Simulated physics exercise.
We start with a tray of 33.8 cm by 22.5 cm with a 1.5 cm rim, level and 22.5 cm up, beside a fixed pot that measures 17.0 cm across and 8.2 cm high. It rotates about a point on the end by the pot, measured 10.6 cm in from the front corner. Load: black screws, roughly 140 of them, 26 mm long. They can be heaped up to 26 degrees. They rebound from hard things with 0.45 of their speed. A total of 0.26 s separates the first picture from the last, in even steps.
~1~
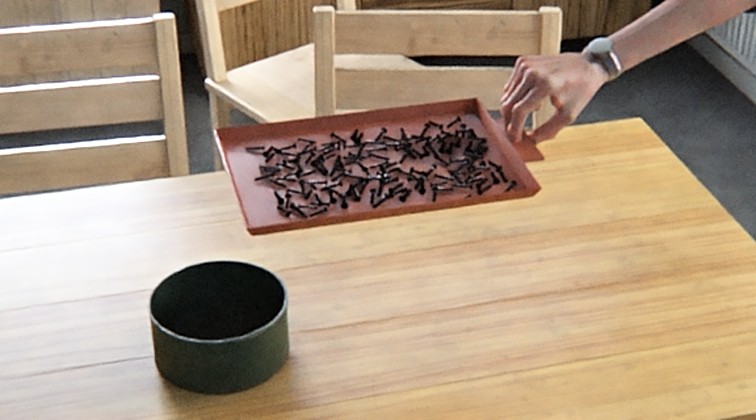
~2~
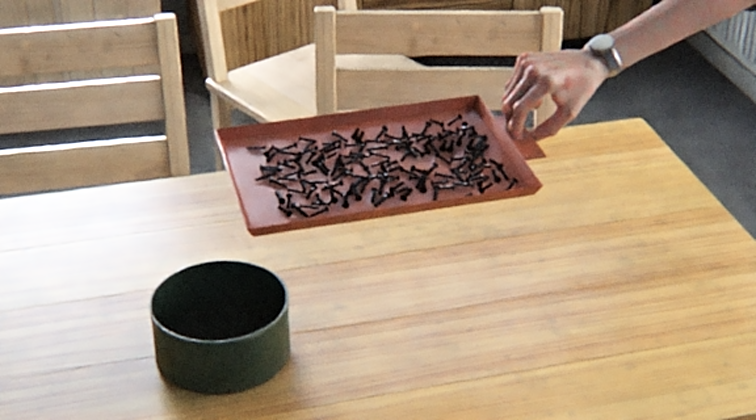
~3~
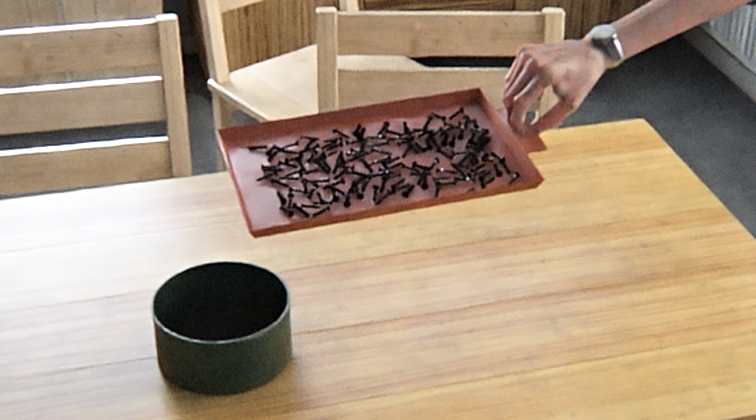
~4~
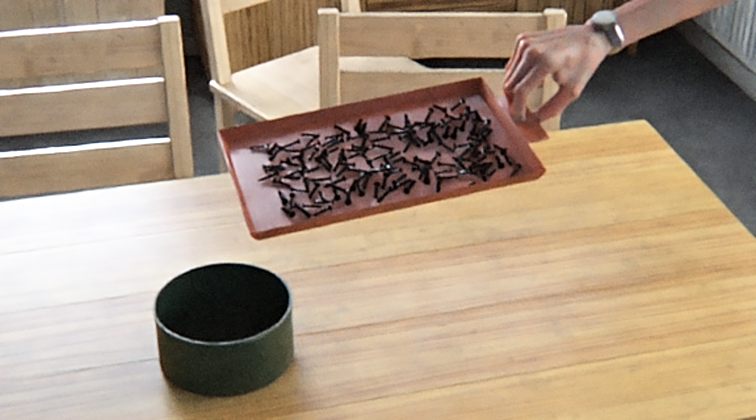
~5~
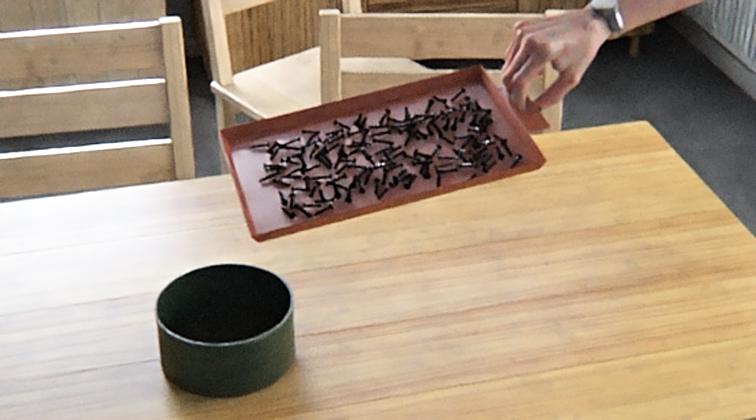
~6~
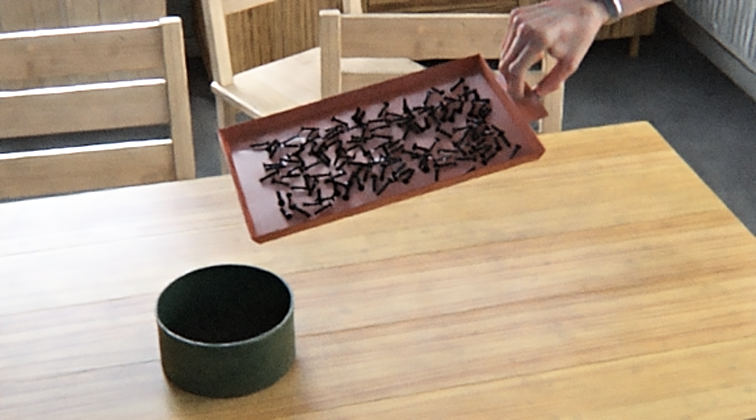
A reddish-brown tray scattered with black screws slowly tilted above a wooden table as a hand wearing a watch raised its right end, leaving the left end lower, near a dark green round pot.
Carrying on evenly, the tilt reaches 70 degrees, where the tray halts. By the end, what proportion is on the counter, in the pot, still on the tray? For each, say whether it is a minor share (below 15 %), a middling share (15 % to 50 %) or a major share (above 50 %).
Counter: Going to get a middle portion. Pot: Going to get the main portion. Tray: Going to get a small portion.
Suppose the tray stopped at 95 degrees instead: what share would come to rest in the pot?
In that case some 65 per cent.
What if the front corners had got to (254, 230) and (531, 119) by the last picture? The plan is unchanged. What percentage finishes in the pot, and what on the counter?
Pot 60 % / counter 35 %.
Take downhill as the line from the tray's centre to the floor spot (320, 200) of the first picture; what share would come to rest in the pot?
That would be close to 35 per cent.
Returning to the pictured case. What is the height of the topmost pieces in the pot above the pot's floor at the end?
About 2.0 centimetres.
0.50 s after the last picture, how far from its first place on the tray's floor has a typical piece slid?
By then it sits near 9 cm from where it began.
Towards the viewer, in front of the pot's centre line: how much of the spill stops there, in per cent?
About 100 percent of the spill.
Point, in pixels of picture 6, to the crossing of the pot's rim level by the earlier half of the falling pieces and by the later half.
The first half passes near (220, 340) and the second half near (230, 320).
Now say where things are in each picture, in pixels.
In the first picture, tray tilt 0 degrees, front corners at (251, 225) and (534, 186); middle of the pieces at (378, 165); pot at (218, 299).
In the second picture, tray tilt 1 degrees, front corners at (252, 225) and (535, 183); middle of the pieces at (379, 164).
In the third picture, tray tilt 3 degrees, front corners at (254, 227) and (537, 177); middle of the pieces at (381, 161).
In the fourth picture, tray tilt 5 degrees, front corners at (255, 229) and (539, 168), lowest corner left front; middle of the pieces at (382, 156).
In the fifth picture, tray tilt 8 degrees, front corners at (256, 232) and (539, 158), lowest corner left front; middle of the pieces at (383, 151).
In the sixth picture, tray tilt 11 degrees, front corners at (256, 233) and (538, 148), lowest corner left front; middle of the pieces at (382, 145); pot at (224, 303).
Then, 0.50 s after the last picture, tilt 39 degrees; the tray holds 100 %, the pot 0 %.
Then, 0.83 s after the last picture, tilt 58 degrees; the tray holds 60 %, the pot 5 %.
Then, 1.26 s after the last picture, tilt 70 degrees; the tray holds 10 %, the pot 50 %.
In the end, counter 30 %, pot 65 %, tray 5 %.
